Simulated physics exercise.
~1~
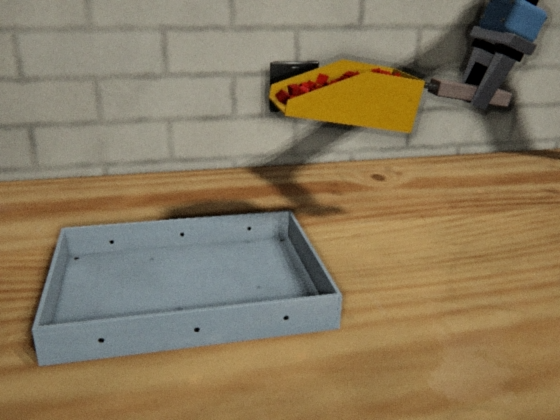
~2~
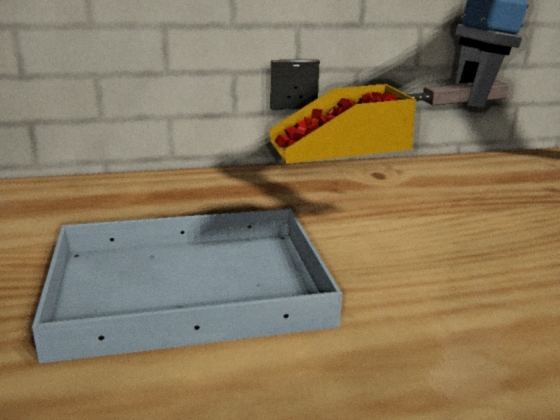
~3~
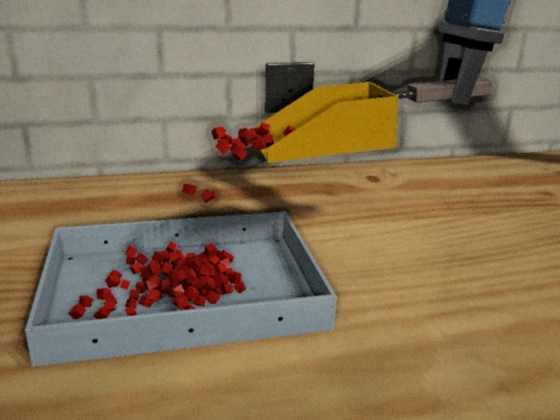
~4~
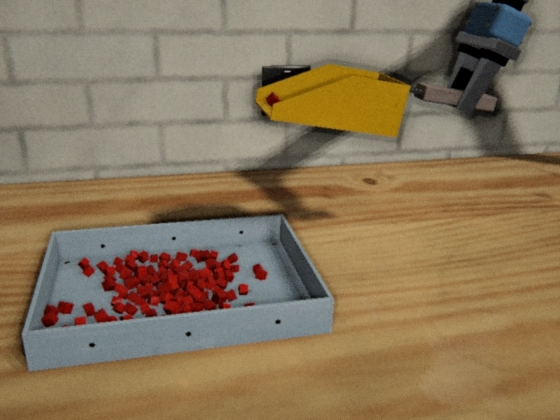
Above a wooden table, a robot arm tips a yellow scoop, spilling red cubes into a tray.
